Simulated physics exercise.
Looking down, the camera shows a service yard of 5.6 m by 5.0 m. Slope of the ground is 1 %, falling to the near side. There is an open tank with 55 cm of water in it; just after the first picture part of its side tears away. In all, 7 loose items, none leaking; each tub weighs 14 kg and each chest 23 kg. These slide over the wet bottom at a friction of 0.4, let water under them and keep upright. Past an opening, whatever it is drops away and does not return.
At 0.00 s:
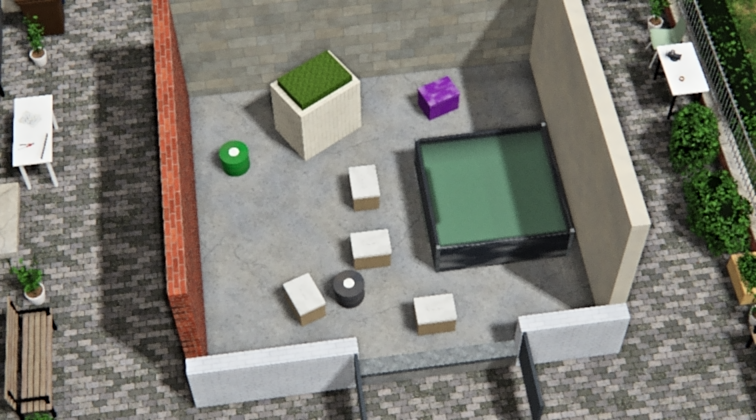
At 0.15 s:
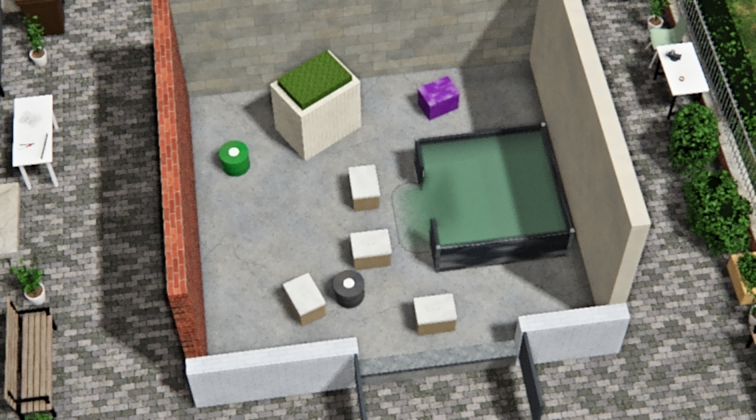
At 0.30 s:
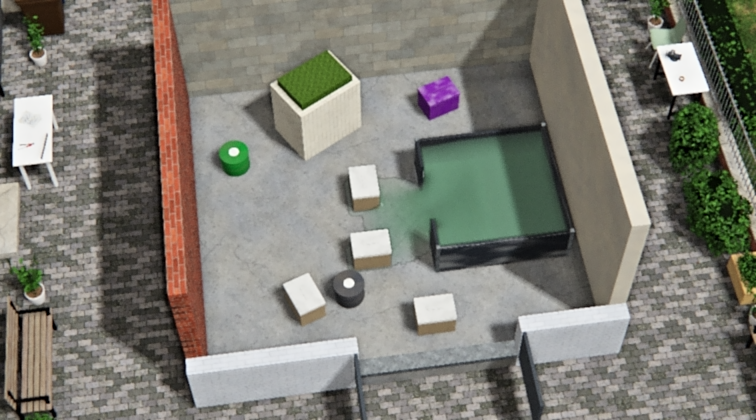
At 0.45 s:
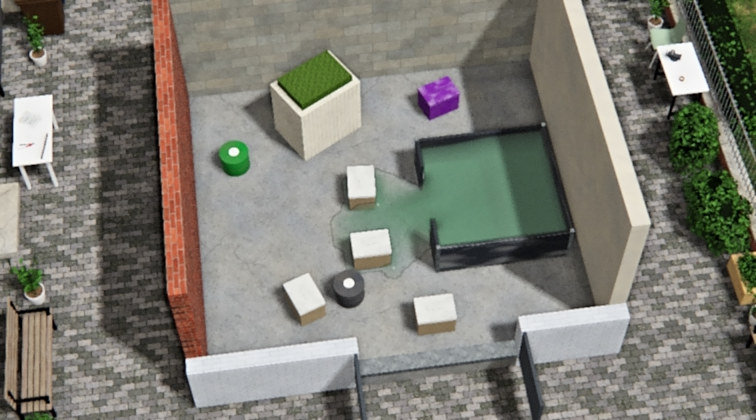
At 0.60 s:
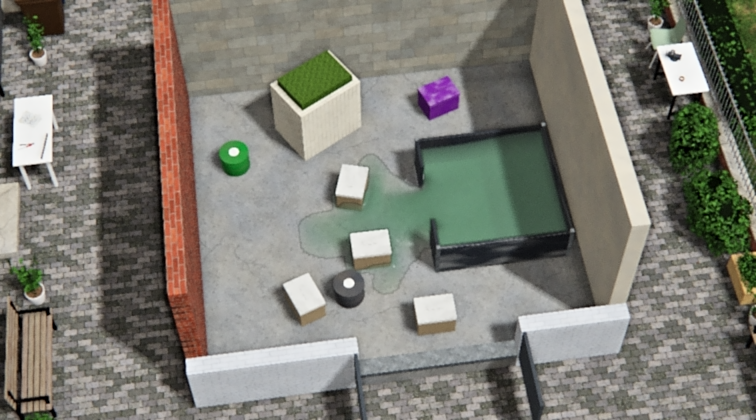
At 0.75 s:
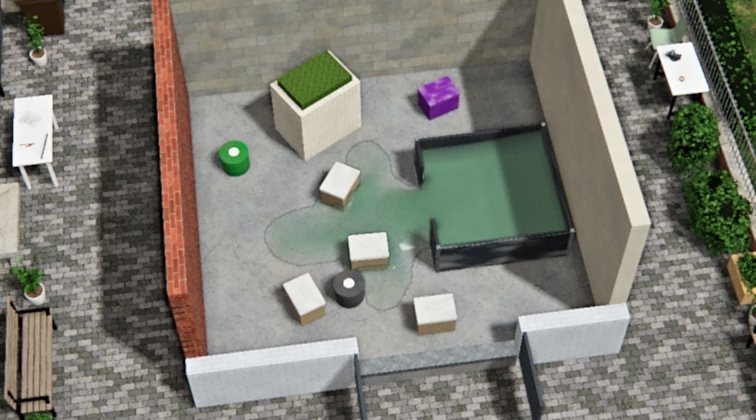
Green-tinted water pours through a gap in the left side of a dark-walled tank and spreads leftward across the grey yard floor, flowing around pale blocks and pushing one slightly left as it turns, while another barely shifts.
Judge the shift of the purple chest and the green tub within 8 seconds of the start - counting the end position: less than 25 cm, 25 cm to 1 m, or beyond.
Chances are the purple chest won't really stir, chances are the green tub gets dragged off a good way.
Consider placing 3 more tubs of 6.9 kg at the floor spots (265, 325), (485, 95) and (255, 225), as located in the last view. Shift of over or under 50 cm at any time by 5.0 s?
The first one ends up beyond that, the second inside that, the third beyond that.
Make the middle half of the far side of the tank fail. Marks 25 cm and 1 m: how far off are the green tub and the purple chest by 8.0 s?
With that failure, the green tub keeps its spot, and the purple chest covers a big distance.
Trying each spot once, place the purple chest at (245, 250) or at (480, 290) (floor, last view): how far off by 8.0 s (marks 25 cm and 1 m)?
First it is swept away, then it remains in place.
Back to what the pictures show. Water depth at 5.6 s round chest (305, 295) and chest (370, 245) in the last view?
I'd estimate 11 cm for the first and 8 cm for the second.
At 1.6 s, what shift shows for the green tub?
0 cm or so by then.
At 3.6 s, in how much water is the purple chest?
1 cm, roughly.
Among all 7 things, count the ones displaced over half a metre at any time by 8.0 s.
Count: 5.
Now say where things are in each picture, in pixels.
In the first frame, the purple chest at (439, 90) rests on the ground; the green tub at (234, 152), on the bottom; water covers 3.6 m2; 0 of 7 have shifted.
In the second frame, the purple chest at (439, 90), on the bottom; the green tub at (234, 152) rests on the ground; water covers 4.1 m2; 0 of 7 have shifted.
In the third frame, the purple chest at (439, 90), on the bottom; the green tub at (234, 152) rests on the ground; 4.7 m2 under water; 0 of 7 have shifted.
In the fourth frame, the purple chest at (439, 90) rests on the ground; the green tub at (234, 152), on the bottom; water covers 5.2 m2; 0 of 7 have shifted.
In the fifth frame, the purple chest at (439, 90), on the bottom; the green tub at (234, 152), on the bottom; 5.9 m2 under water; 1 of 7 have shifted.
In the sixth frame, the purple chest at (439, 90), on the bottom; the green tub at (234, 152), on the bottom; 7.0 m2 under water; 2 of 7 have shifted.
After 1.6 s the purple chest is near (439, 90), 0.0 m from its start, aground; the green tub is near (234, 152), 0.0 m from its start, aground; 0 of 7 are out; 0 afloat.
After 3.6 s the purple chest is near (439, 90), 0.0 m from its start, aground; the green tub is near (234, 87), 1.2 m from its start, afloat; 0 of 7 are out; 2 afloat.
After 5.6 s the purple chest is near (439, 90), 0.0 m from its start, aground; the green tub is near (307, 80), 1.8 m from its start, afloat; 1 of 7 are out; 2 afloat.
After 8.0 s the purple chest is near (439, 90), 0.0 m from its start, aground; the green tub is near (307, 81), 1.8 m from its start, aground; 1 of 7 are out; 0 afloat.
